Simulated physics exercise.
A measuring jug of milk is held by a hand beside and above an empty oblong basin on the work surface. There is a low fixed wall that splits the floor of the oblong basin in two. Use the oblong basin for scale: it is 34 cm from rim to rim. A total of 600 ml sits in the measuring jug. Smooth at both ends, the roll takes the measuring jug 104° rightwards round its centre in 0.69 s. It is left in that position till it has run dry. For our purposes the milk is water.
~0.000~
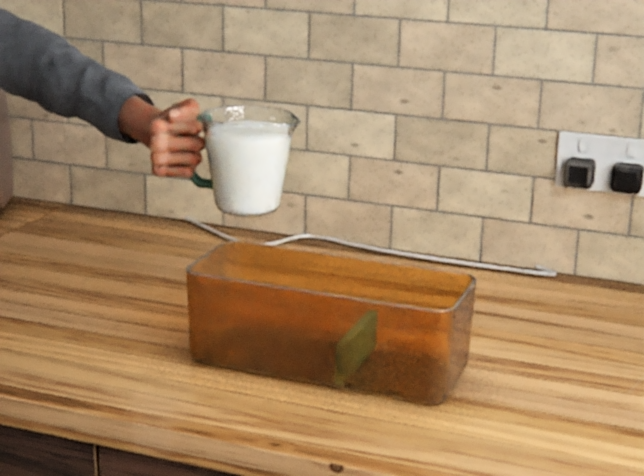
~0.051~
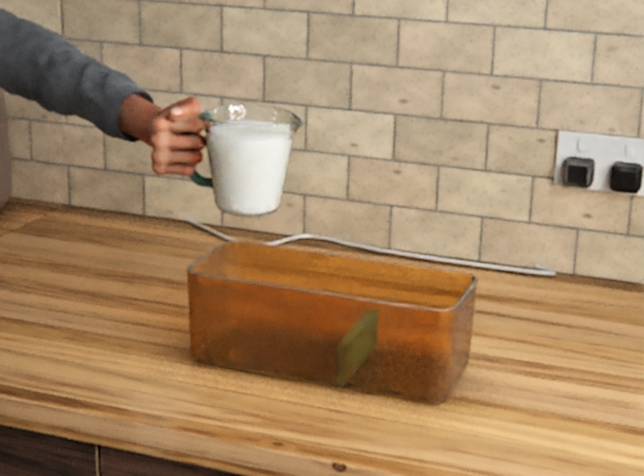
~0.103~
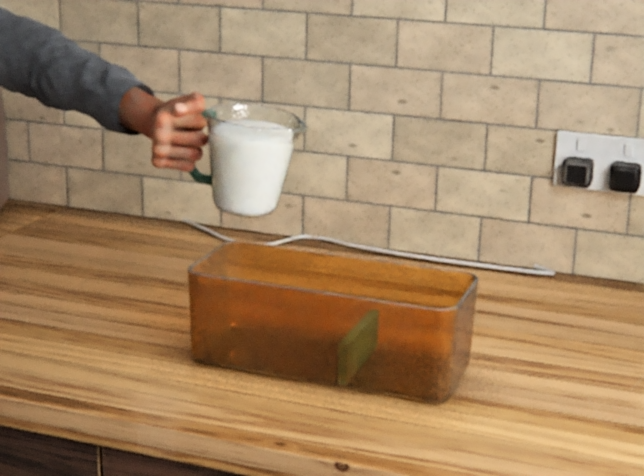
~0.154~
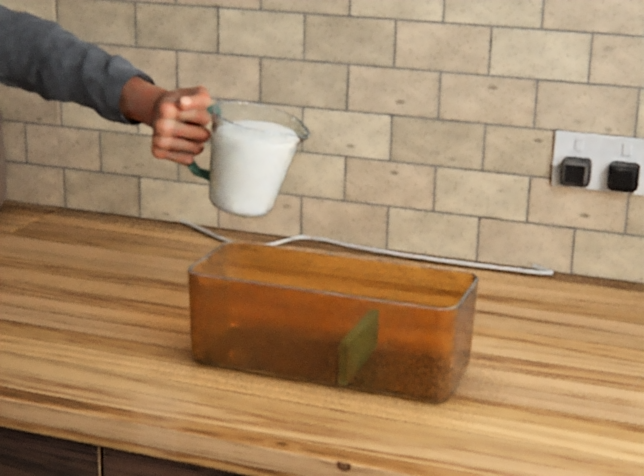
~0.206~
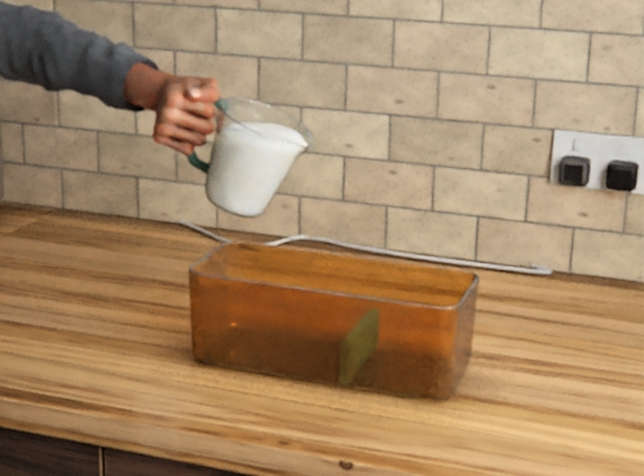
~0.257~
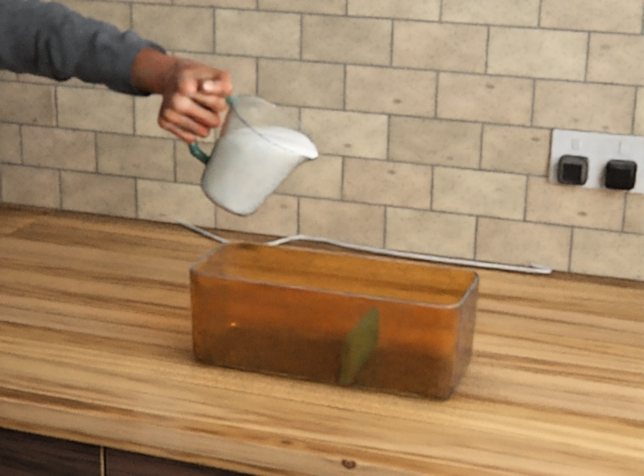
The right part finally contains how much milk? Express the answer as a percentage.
About 17 in every hundred parts.
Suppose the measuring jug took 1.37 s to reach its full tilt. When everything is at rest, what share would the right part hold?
Roughly 35 %.
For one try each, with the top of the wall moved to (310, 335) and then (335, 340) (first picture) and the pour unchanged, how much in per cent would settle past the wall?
I'd put it at about 90 per cent for the first and about 70 per cent for the second.
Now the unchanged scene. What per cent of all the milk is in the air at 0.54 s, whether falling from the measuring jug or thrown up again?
Some 26 per cent.
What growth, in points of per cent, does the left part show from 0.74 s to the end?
It comes to some 18 per cent.
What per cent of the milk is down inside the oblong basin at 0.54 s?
I'd estimate some 24 percent of the liquid.
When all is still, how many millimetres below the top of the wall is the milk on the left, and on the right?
It's around 34 mm on the left side and around 46 mm on the right side.
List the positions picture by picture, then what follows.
It leans 0°; its right rim is at (299, 122); the milk meets the walls at (212, 125) and (290, 134); the oblong basin's rim runs from (206, 256) to (465, 295); the wall's top is at (358, 328), in the first frame.
It leans 1°; its right rim is at (301, 124); the milk meets the walls at (214, 124) and (291, 134), in the second frame.
It leans 6°; its right rim is at (305, 128); the milk meets the walls at (216, 123) and (294, 136), in the third frame.
It leans 12°; its right rim is at (309, 136); the milk meets the walls at (220, 124) and (299, 138), in the fourth frame.
It leans 21°; its right rim is at (313, 146); the milk meets the walls at (223, 127) and (307, 142), in the fifth frame.
It leans 32°; its right rim is at (316, 158); the milk meets the walls at (222, 138) and (313, 148); 1 per cent is over the edge, in the sixth frame.
By 0.54 s the tilt is 92° and 51 per cent is still to pour, 13 is left of the wall and 11 right of it.
By 0.74 s the tilt is 104° and 9 per cent is still to pour, 63 is left of the wall and 17 right of it.
By 0.96 s the tilt is 104° and 0 per cent is still to pour, 79 is left of the wall and 17 right of it.
By 1.19 s the tilt is 104° and 0 per cent is still to pour, 80 is left of the wall and 17 right of it.
At rest 80 per cent lies left of the wall, 17 right of it and 2 outside.
